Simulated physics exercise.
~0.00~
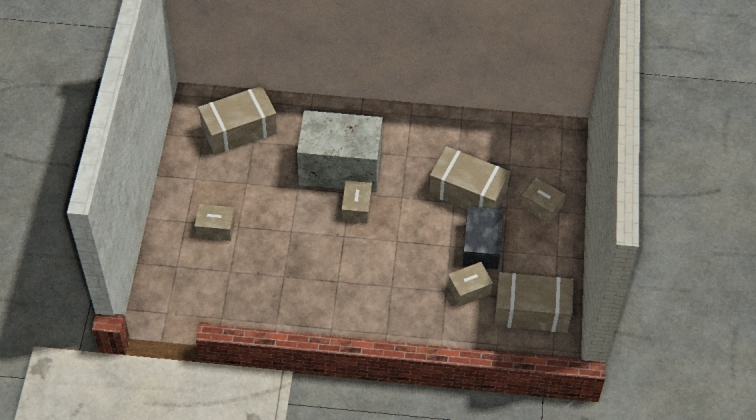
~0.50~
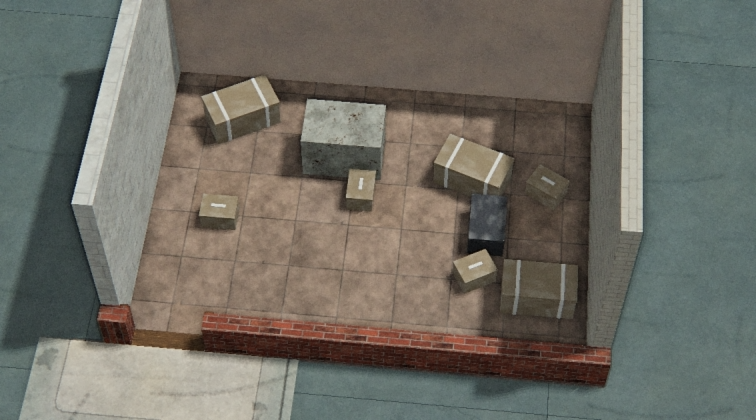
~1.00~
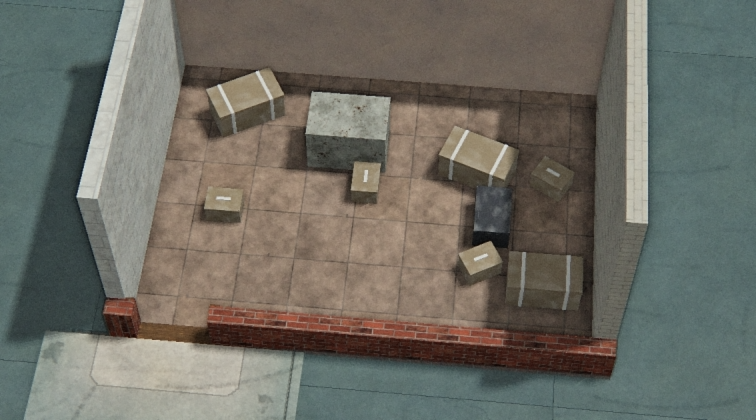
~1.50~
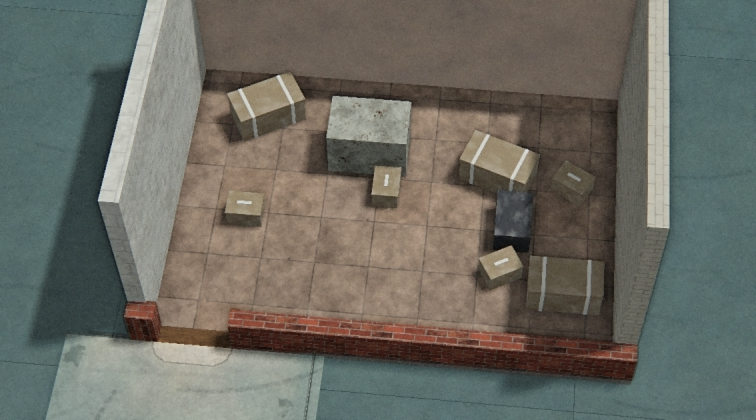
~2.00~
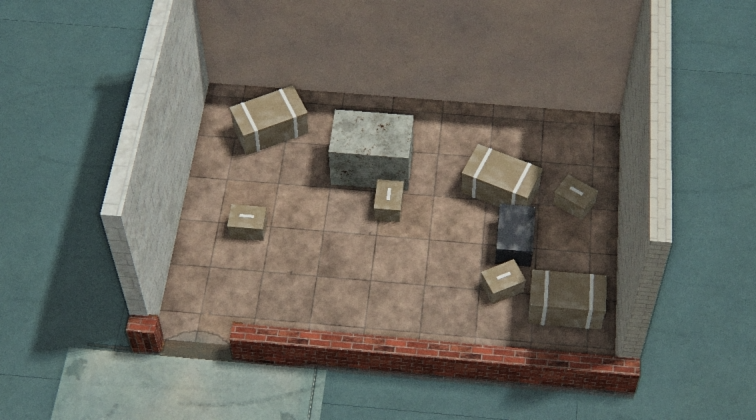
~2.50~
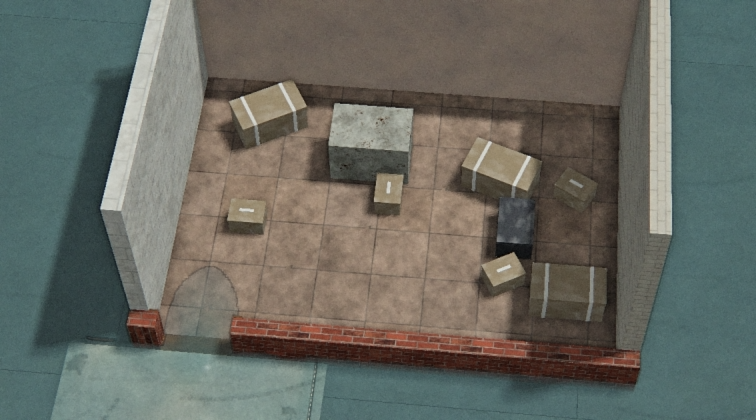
To begin with, a walled room with a tiled floor holds scattered brown boxes, a large grey block and a smaller dark one, while the view drifts slightly. The objects stay in place throughout, and late on a small, faint wet patch spreads inward from the doorway at lower left.
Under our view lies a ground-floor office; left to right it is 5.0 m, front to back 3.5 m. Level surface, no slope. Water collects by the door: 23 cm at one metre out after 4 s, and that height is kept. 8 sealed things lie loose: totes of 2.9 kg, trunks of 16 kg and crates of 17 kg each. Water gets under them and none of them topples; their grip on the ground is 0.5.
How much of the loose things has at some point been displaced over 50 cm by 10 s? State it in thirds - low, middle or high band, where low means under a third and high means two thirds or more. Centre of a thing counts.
Middle band.
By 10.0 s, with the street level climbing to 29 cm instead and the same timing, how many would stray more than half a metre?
5.
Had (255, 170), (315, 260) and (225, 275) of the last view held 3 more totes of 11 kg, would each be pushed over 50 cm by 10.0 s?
First exceeds it, second stays within it, third exceeds it.
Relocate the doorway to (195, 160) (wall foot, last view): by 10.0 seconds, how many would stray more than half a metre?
Then 5 of them would.
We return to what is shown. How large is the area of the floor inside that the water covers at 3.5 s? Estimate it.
2.5 m2.
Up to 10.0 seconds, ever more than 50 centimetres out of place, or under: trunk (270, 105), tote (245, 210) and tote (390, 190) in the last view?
One by one in that order: Above; above; above.
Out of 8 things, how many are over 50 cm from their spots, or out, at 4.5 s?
The count is 1.
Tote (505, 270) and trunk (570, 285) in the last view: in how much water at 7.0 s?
0 and 0 cm.
After 3.5 s 0 of 8 are over 50 cm from their spots; 0 afloat.
After 4.5 s 1 of 8 are over 50 cm from their spots; 0 afloat.
After 7.0 s 3 of 8 are over 50 cm from their spots; 2 afloat.
After 10.0 s 3 of 8 are over 50 cm from their spots, and 3 have been at some point; 3 afloat.
